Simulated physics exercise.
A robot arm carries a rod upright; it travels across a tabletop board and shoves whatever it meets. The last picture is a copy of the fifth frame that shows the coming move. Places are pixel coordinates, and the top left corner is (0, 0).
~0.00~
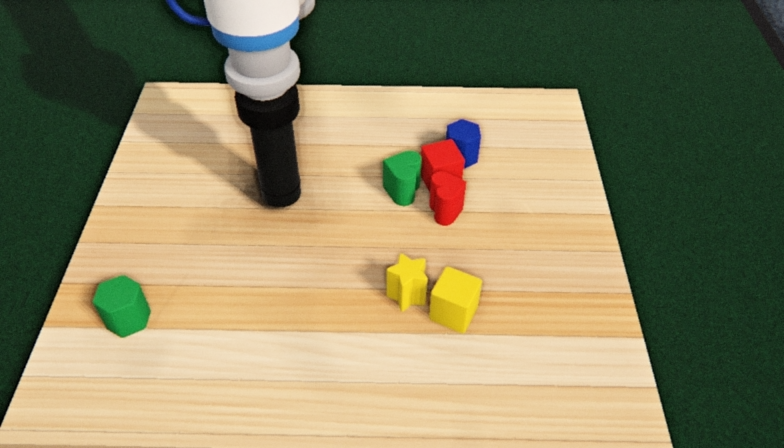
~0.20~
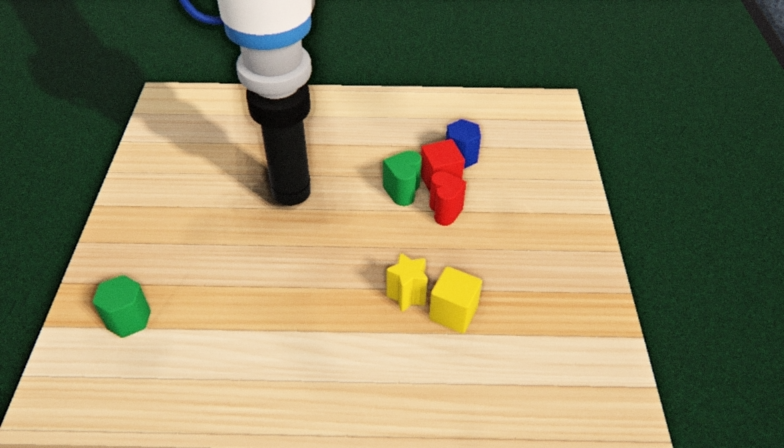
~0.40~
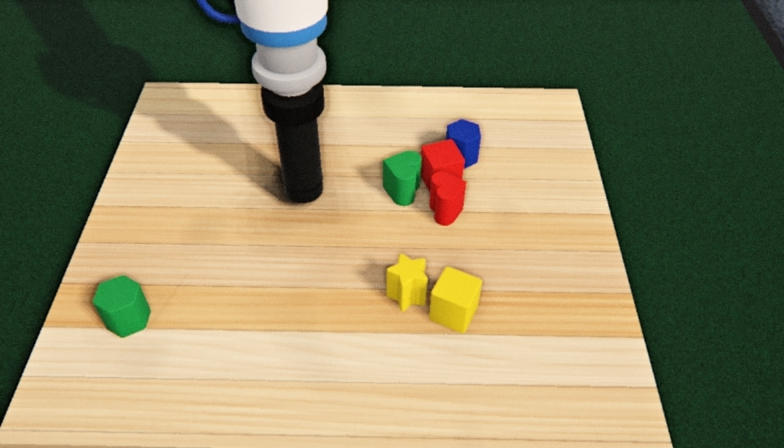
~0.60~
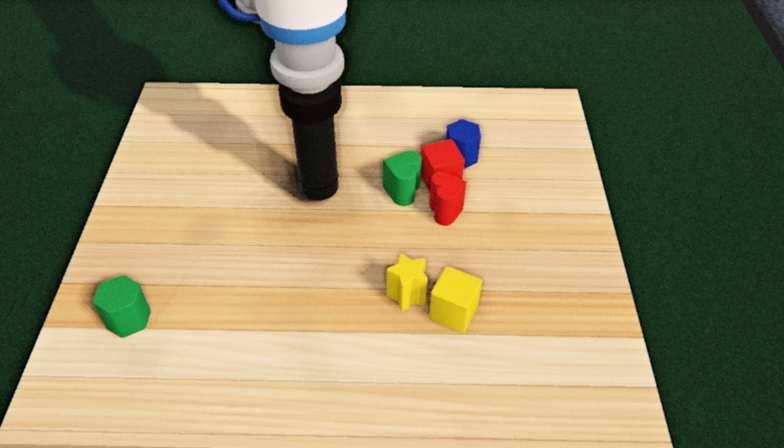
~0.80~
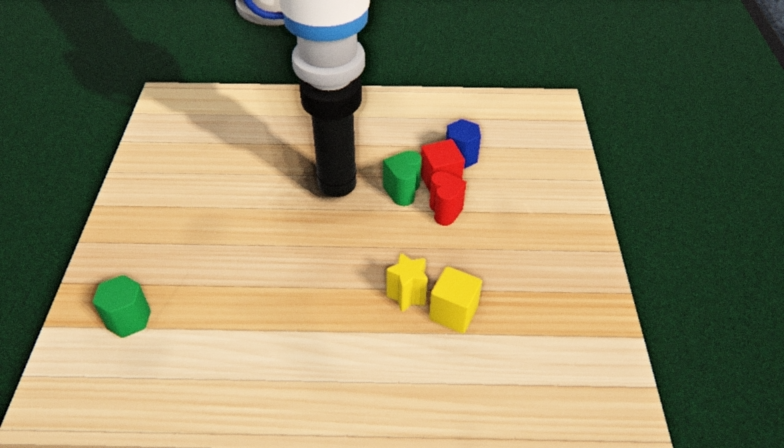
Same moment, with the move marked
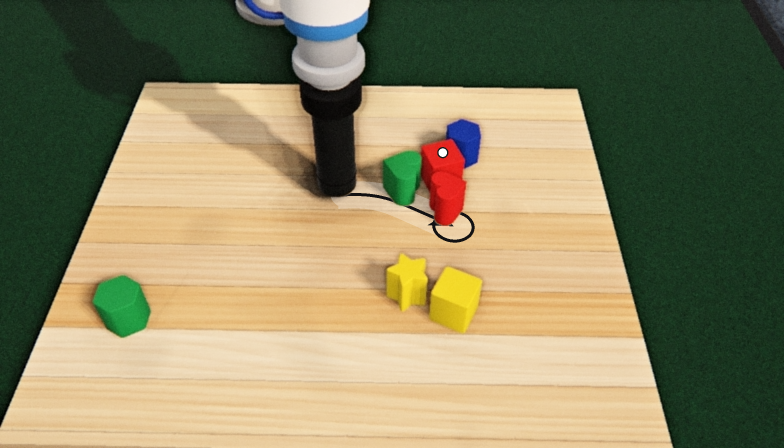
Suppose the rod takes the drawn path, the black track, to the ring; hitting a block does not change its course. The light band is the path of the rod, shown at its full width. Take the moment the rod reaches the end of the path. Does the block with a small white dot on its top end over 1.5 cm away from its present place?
The answer is yes.
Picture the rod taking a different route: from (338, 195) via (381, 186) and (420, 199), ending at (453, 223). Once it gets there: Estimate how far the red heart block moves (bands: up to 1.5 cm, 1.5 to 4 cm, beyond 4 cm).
That one ends up more than 4 cm from where it is now.
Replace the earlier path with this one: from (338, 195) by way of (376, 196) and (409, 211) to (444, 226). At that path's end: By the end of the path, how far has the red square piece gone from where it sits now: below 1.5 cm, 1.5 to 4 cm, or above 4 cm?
The block shifts between 1.5 and 4 cm.
The drawn path runs from (338, 195) by way of (379, 197) and (416, 210) to (453, 226); the dot is on the red square piece.
What follows on the original path. One third of the way, rod at (379, 187); green heart block at (414, 163); red square piece at (448, 152).
Two thirds of the way, rod at (418, 200); green heart block at (446, 167), turned 20° anticlockwise; red square piece at (471, 149), turned 15° anticlockwise; red heart block at (468, 190), turned 55° clockwise; blue hexagonal block at (473, 123), turned 30° anticlockwise.
At the end, rod at (455, 216); green heart block at (450, 167), turned 30° anticlockwise; red square piece at (472, 148); red heart block at (492, 191), turned 20° clockwise; blue hexagonal block at (474, 123), turned 35° anticlockwise.
